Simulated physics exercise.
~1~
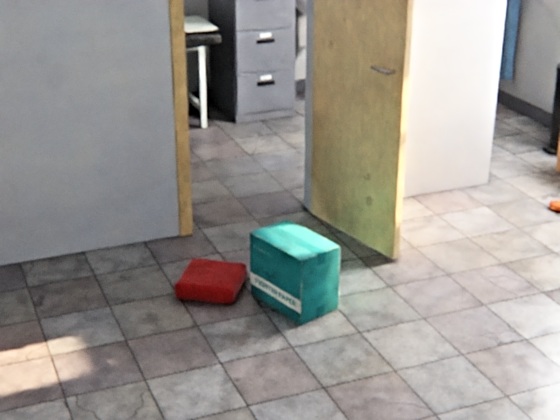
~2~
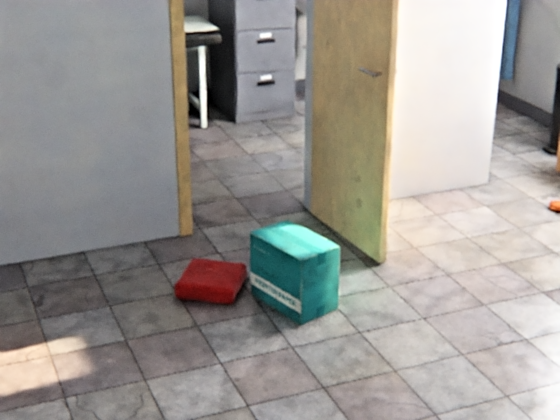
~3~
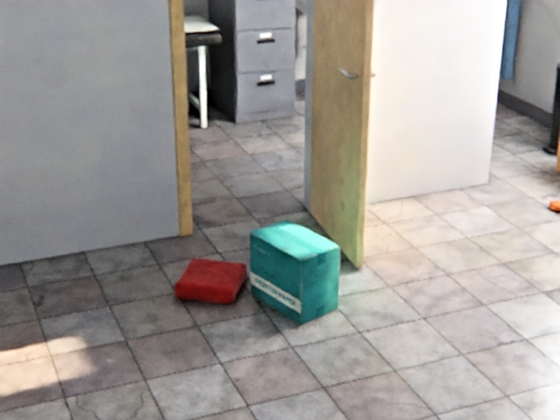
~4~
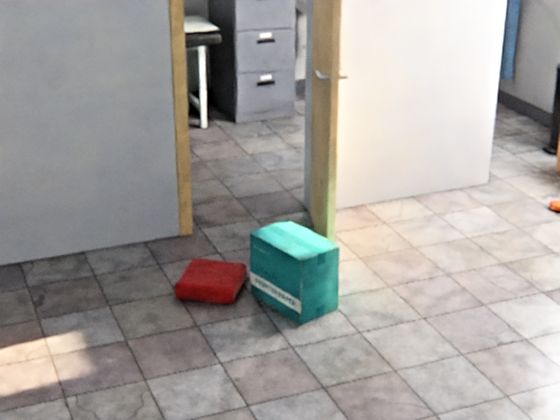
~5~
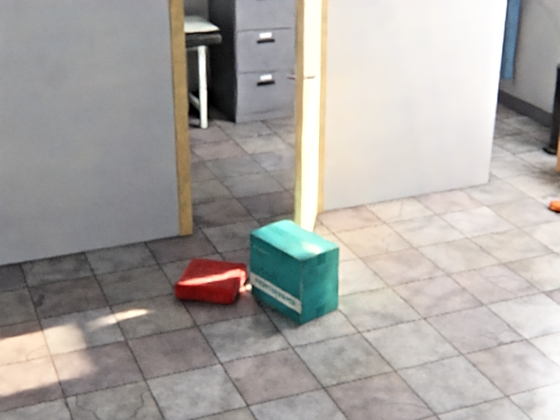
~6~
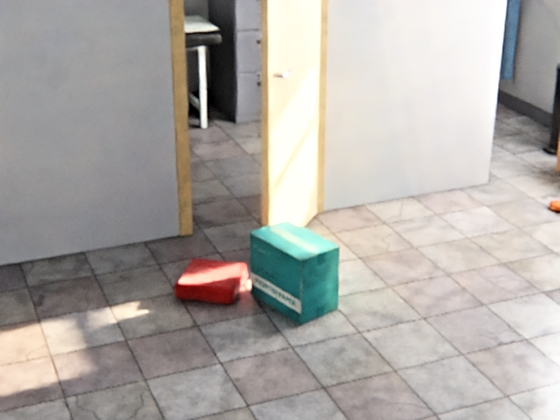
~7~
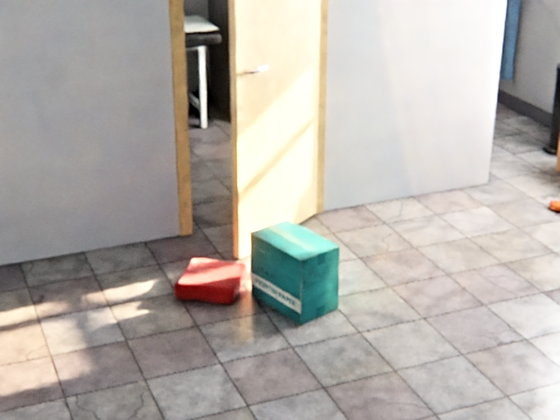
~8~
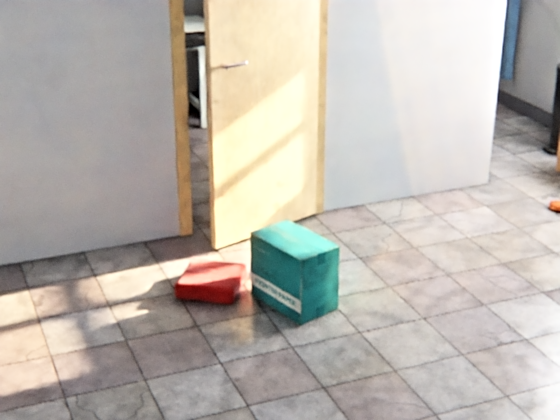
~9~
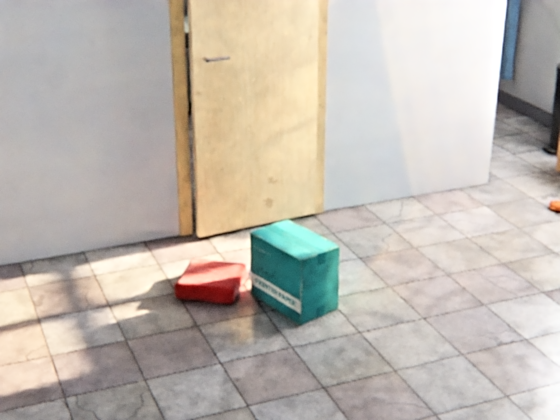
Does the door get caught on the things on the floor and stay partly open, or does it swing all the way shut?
It swings all the way shut, passing behind the cushion and the box, which both stay where they are.
